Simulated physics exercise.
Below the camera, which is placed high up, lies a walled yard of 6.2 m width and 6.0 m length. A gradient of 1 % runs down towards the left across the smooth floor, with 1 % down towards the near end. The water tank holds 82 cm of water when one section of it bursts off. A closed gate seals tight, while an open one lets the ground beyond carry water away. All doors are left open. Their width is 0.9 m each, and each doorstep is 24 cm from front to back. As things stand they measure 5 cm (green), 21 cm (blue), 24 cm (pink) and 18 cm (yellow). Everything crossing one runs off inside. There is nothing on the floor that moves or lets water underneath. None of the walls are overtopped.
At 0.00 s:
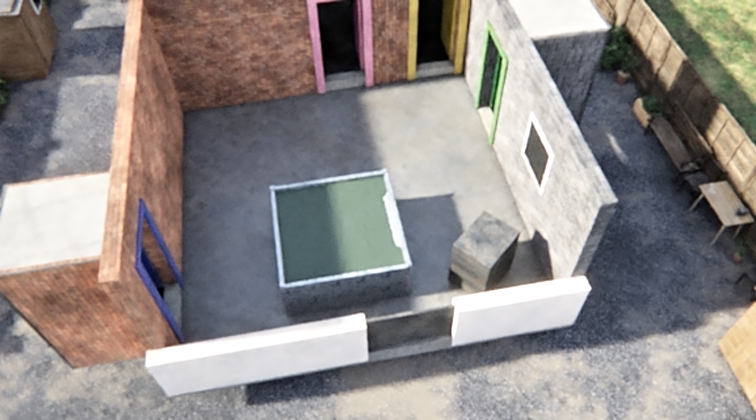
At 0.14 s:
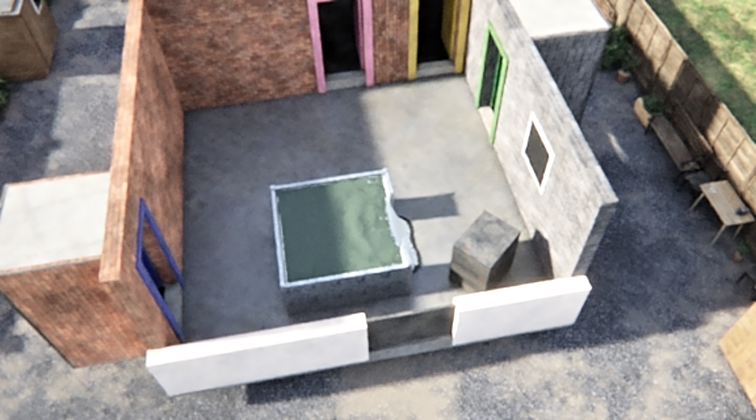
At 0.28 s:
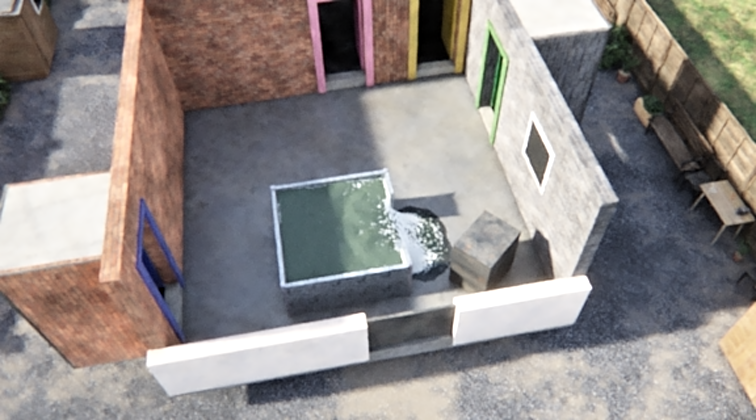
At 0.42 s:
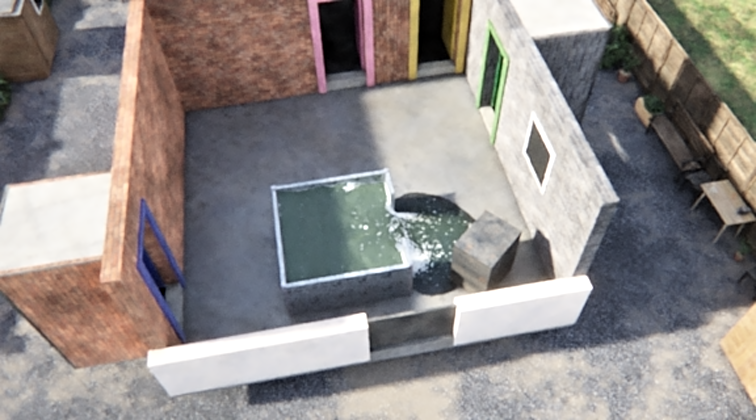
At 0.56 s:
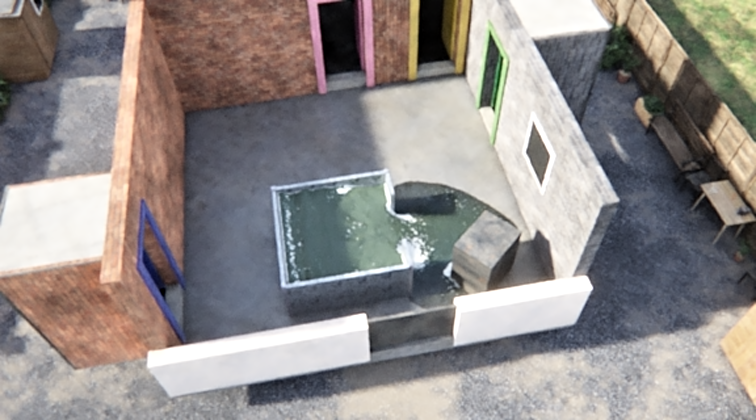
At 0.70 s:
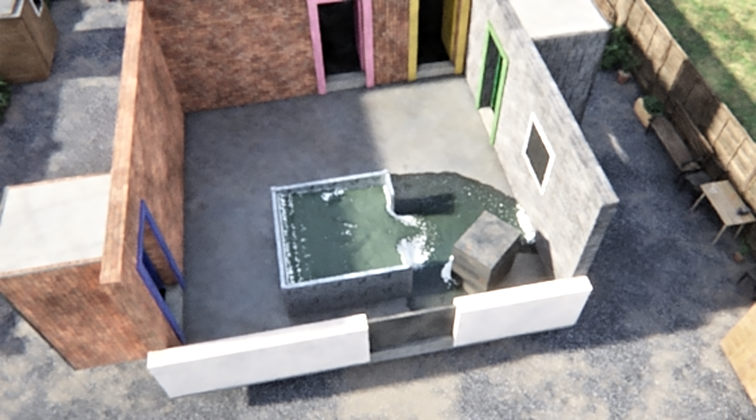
At first, greenish water lies still in a square tank inside a walled yard with brick and grey walls. Water then bursts through a gap in the tank's right side, foaming white, and spreads across the dry floor, surrounding the grey block and reaching close to the right wall.
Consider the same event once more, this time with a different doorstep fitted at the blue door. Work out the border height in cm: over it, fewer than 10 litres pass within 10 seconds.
Border at about 11 cm.
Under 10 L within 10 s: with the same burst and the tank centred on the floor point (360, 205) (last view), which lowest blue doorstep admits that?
13.0 cm or thereabouts.
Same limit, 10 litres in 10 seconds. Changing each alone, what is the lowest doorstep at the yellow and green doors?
About 28 cm at yellow and 10.5 cm at green.
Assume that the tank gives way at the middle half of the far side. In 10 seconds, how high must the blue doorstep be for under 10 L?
About 12.5 centimetres.
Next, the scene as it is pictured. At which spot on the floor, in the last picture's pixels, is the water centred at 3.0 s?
Centre of the water: Approx. (411, 224) px.
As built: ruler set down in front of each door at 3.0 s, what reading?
In cm: Green 10, blue 0, pink 5, yellow 30.
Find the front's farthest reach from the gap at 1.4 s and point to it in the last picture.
Near pixel (485, 130).
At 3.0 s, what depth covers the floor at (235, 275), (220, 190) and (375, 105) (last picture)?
In order: Around 0, 0 and 3 cm.
After 1.4 s water covers 25 % of the floor, deepest (48 cm) near (515, 205); it has not reached the blue door.
After 3.0 s water covers 45 % of the floor, deepest (33 cm) near (552, 296); it has not reached the blue door.
After 10.0 s water covers 100 % of the floor, deepest (22 cm) near (183, 374); 13 cm at the blue door, 0 litres in over its 21 cm doorstep.
At the blue door as built, the water arrived by 3.9 s and peaked near 14 cm at 5.8 s.
With a doorstep of 9.5 cm, 21 litres would have come in within the 10 s; with 13 cm, 4 litres. So under 10 litres takes about 11 cm.
